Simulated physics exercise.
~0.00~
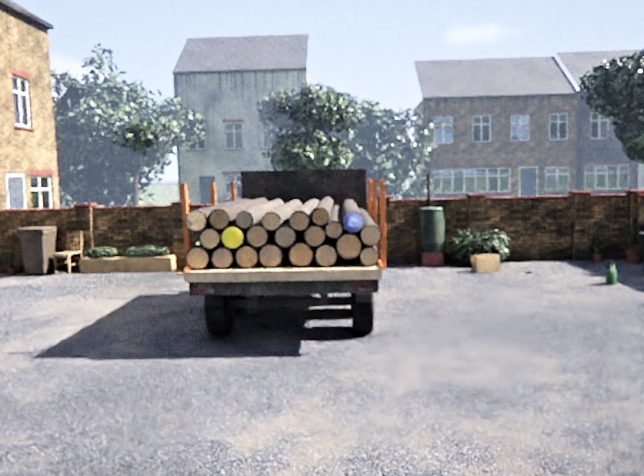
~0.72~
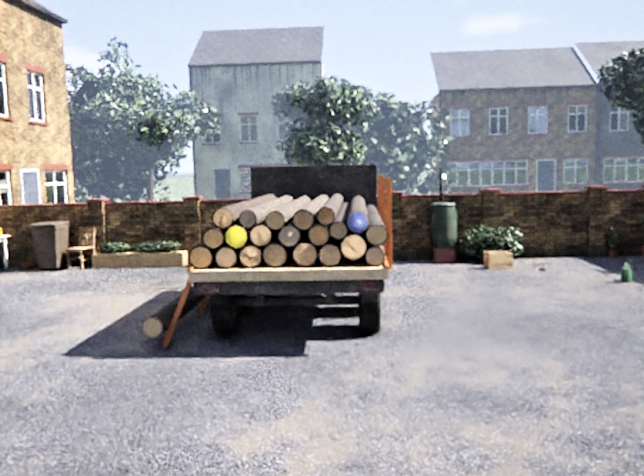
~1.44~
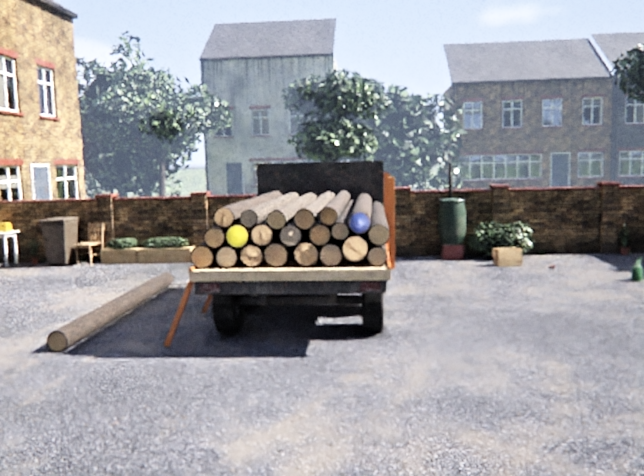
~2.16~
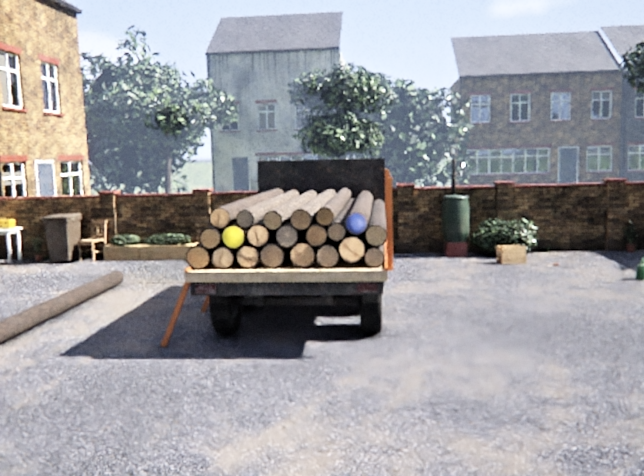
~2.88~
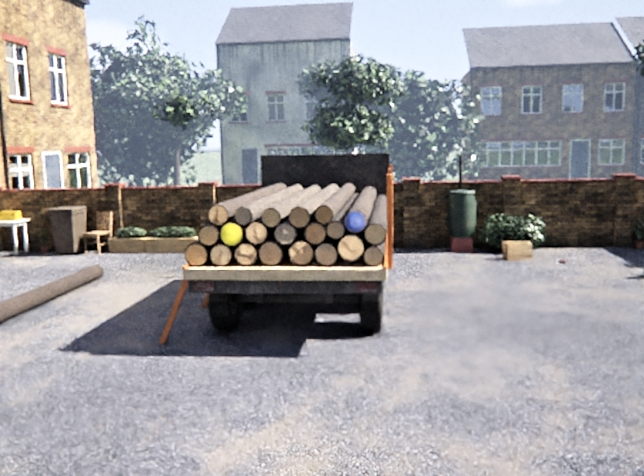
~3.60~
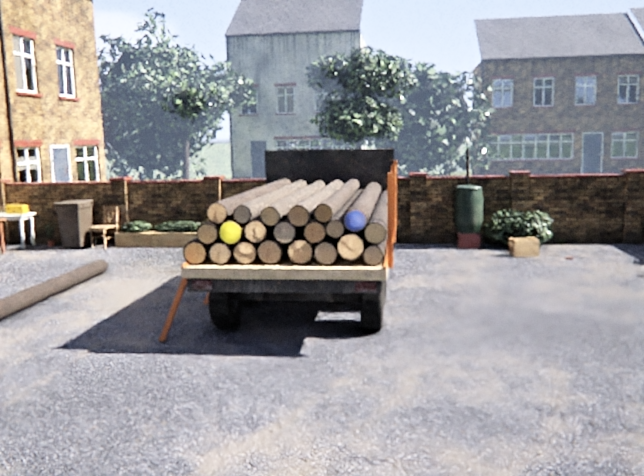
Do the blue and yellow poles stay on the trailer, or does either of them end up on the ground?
Both the blue pole and the yellow pole stay on the trailer, still resting up on the other poles.
